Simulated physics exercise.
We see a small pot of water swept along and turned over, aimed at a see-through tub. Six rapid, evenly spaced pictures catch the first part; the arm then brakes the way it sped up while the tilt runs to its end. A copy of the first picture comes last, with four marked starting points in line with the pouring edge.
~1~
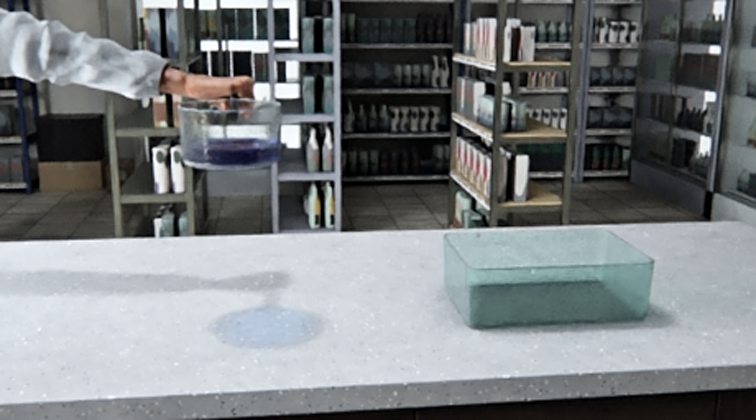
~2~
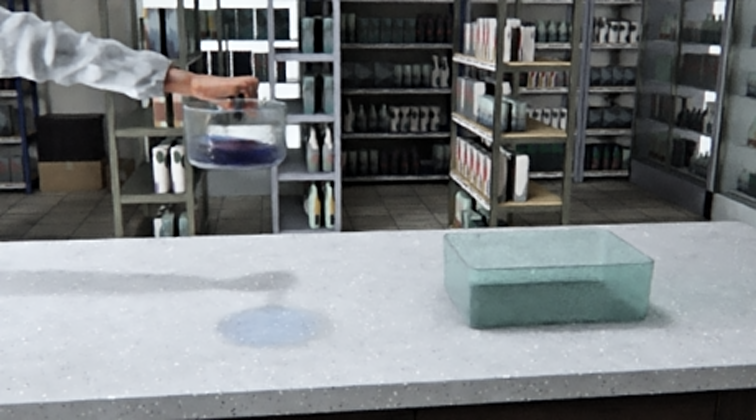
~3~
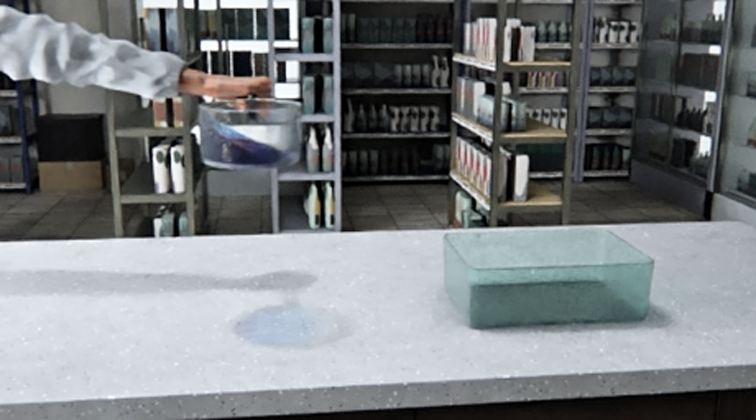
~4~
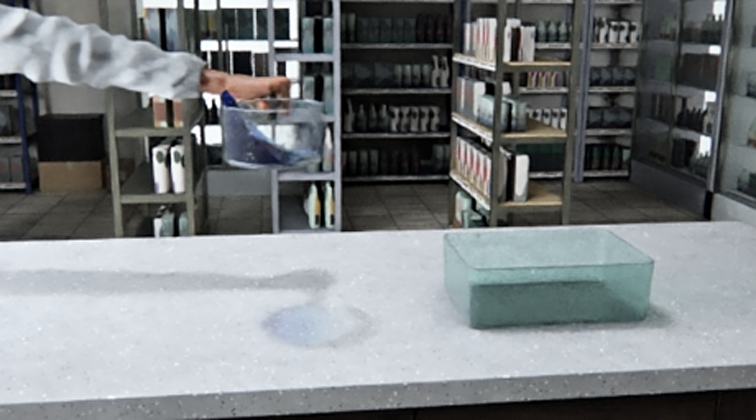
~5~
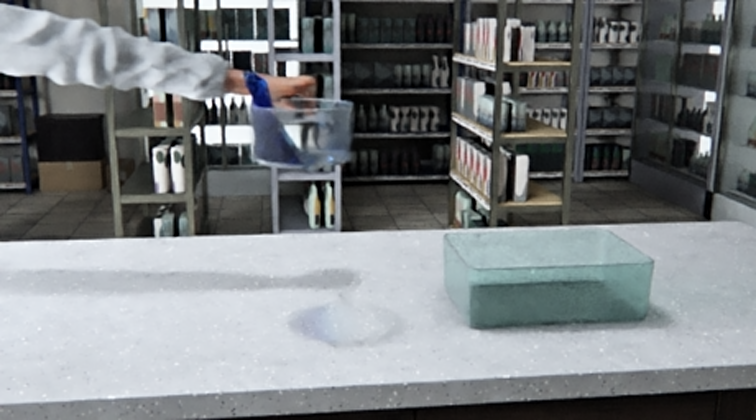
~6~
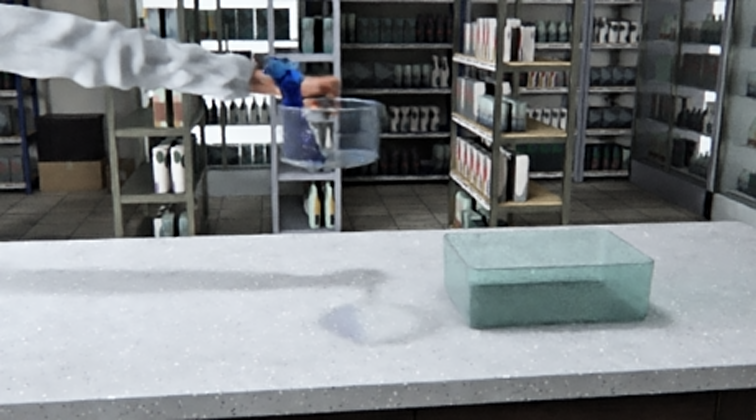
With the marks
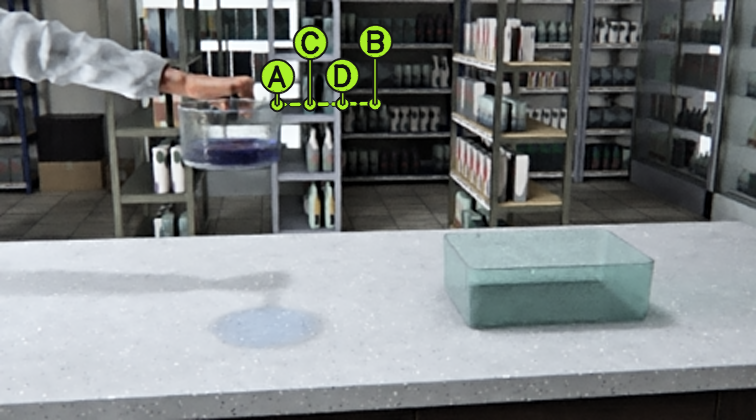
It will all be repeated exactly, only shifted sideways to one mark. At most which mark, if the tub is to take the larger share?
Use spot C.
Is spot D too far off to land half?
No, not at all.
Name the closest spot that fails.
Here it is spot A.
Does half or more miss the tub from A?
Yes, that goes wrong.
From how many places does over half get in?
Three of them.
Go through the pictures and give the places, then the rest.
Upright, lip at (279, 104); tub from (466, 327) to (646, 319); nothing has left yet.
Upright, lip at (285, 104); nothing has left yet.
Upright, lip at (299, 104); nothing has left yet.
Upright, lip at (322, 104); water is over the rim, down to (225, 105).
Upright, lip at (349, 103); water is over the rim, down to (265, 104).
Upright, lip at (377, 103); water is over the rim, down to (294, 104).
On the marked copy, A at (277, 104); B at (375, 103); C at (310, 104); D at (342, 103).
With A, about 22 % lands in the tub, 56 % falls short and 21 % goes beside or beyond.
With B, about 65 % lands in the tub, 2 % falls short and 33 % goes beside or beyond.
With C, about 64 % lands in the tub, 8 % falls short and 28 % goes beside or beyond.
With D, about 67 % lands in the tub, 4 % falls short and 29 % goes beside or beyond.
